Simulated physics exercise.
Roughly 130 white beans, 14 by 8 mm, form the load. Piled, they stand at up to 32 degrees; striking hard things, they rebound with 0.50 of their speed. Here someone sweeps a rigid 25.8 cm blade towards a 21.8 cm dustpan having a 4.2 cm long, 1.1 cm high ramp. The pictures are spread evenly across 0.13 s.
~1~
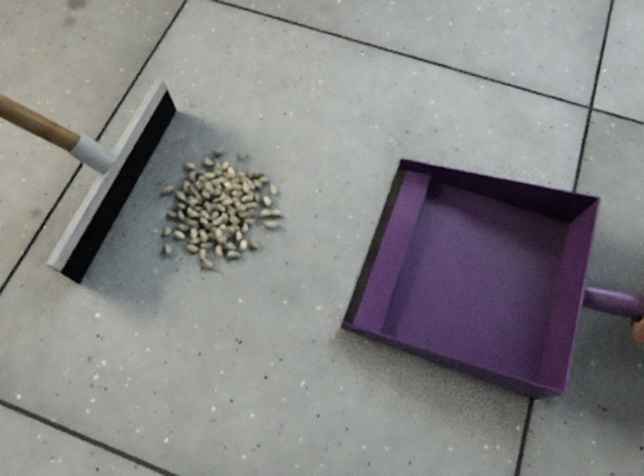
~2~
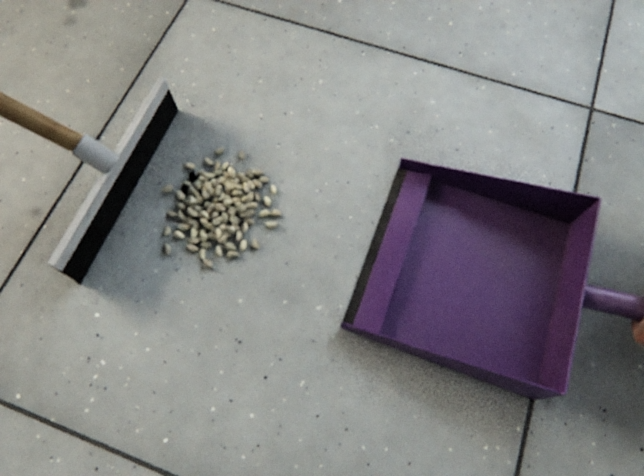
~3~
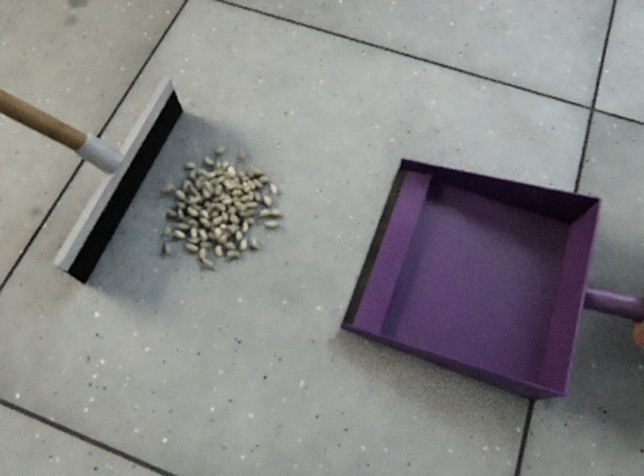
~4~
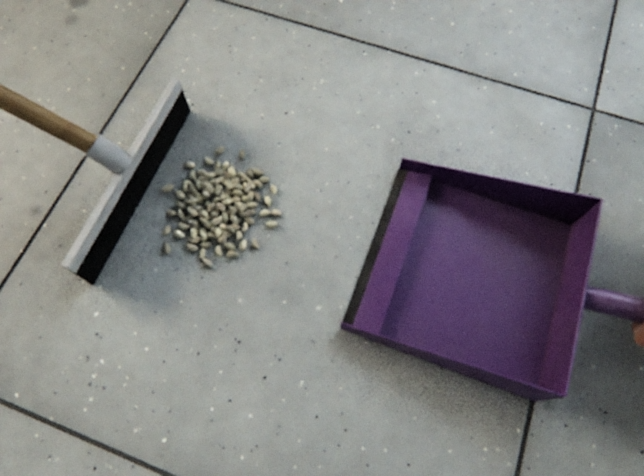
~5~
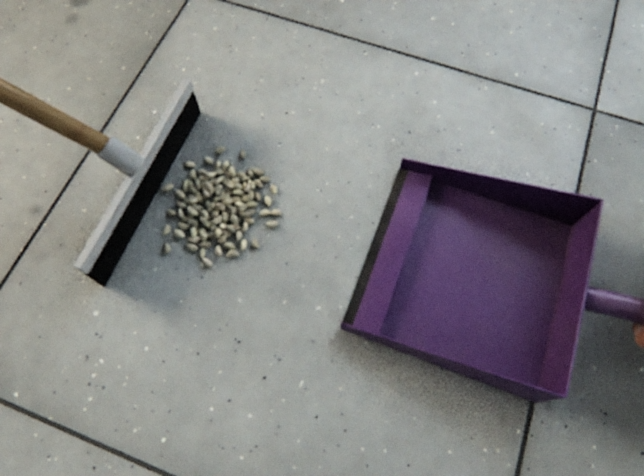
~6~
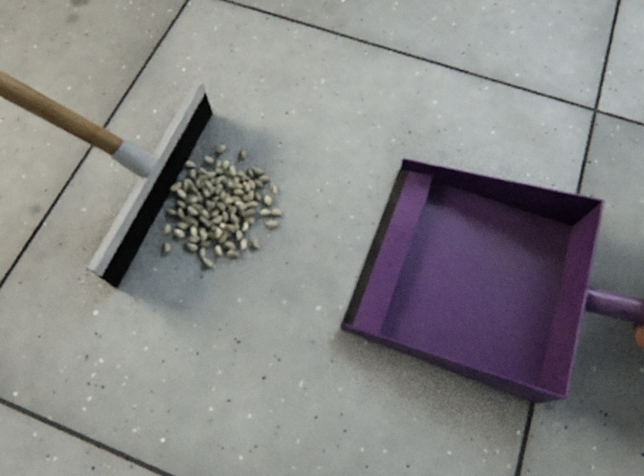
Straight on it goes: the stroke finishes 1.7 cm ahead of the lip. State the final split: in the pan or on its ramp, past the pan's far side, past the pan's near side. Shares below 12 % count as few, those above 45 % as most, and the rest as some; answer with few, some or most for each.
Final split: Pan: Most; far side: Few; near side: Few.
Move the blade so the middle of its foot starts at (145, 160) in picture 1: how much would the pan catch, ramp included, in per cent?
I'd estimate about 55 per cent.
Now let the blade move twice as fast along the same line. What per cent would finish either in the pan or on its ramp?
Then some 65 in a hundred.
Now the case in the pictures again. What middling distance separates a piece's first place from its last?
Median: Approx. 22 cm.
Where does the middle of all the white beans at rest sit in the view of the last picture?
Close to pixel (385, 236).
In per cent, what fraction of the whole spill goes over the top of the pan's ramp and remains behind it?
I'd put it near 10 per cent.
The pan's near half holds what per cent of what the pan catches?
About 40 percent of it.
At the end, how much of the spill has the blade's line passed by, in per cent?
Something like 0 per cent, roughly.
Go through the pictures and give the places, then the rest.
The first picture shows blade from (56, 266) to (162, 86), moved 0.0 cm, 0 of the pieces shifted so far; middle of the pieces at (221, 207); pan at (477, 279).
The second picture shows blade from (58, 265) to (164, 86), moved 0.2 cm, 0 of the pieces shifted so far; middle of the pieces at (221, 207).
The third picture shows blade from (63, 266) to (169, 86), moved 0.8 cm, 0 of the pieces shifted so far; middle of the pieces at (222, 206).
The fourth picture shows blade from (72, 267) to (177, 87), moved 1.8 cm, 0 of the pieces shifted so far; middle of the pieces at (222, 206).
The fifth picture shows blade from (84, 268) to (188, 88), moved 3.2 cm, 0 of the pieces shifted so far; middle of the pieces at (222, 206).
The sixth picture shows blade from (98, 270) to (201, 89), moved 4.8 cm, 1 of the pieces shifted so far; middle of the pieces at (222, 206); pan at (478, 281).
Then, 0.22 s after the last picture, middle of the blade 14 cm from the lip; 0 % over the lip, far side 0 %, near side 0 %.
Then, 0.36 s after the last picture, middle of the blade 6 cm from the lip; 0 % over the lip, far side 0 %, near side 0 %.
Then, 0.63 s after the last picture, middle of the blade 2 cm from the lip; 55 % over the lip, far side 0 %, near side 5 %.
In the end, pan 55 %, far side 0 %, near side 5 %, in front of the lip or behind the blade 35 %.
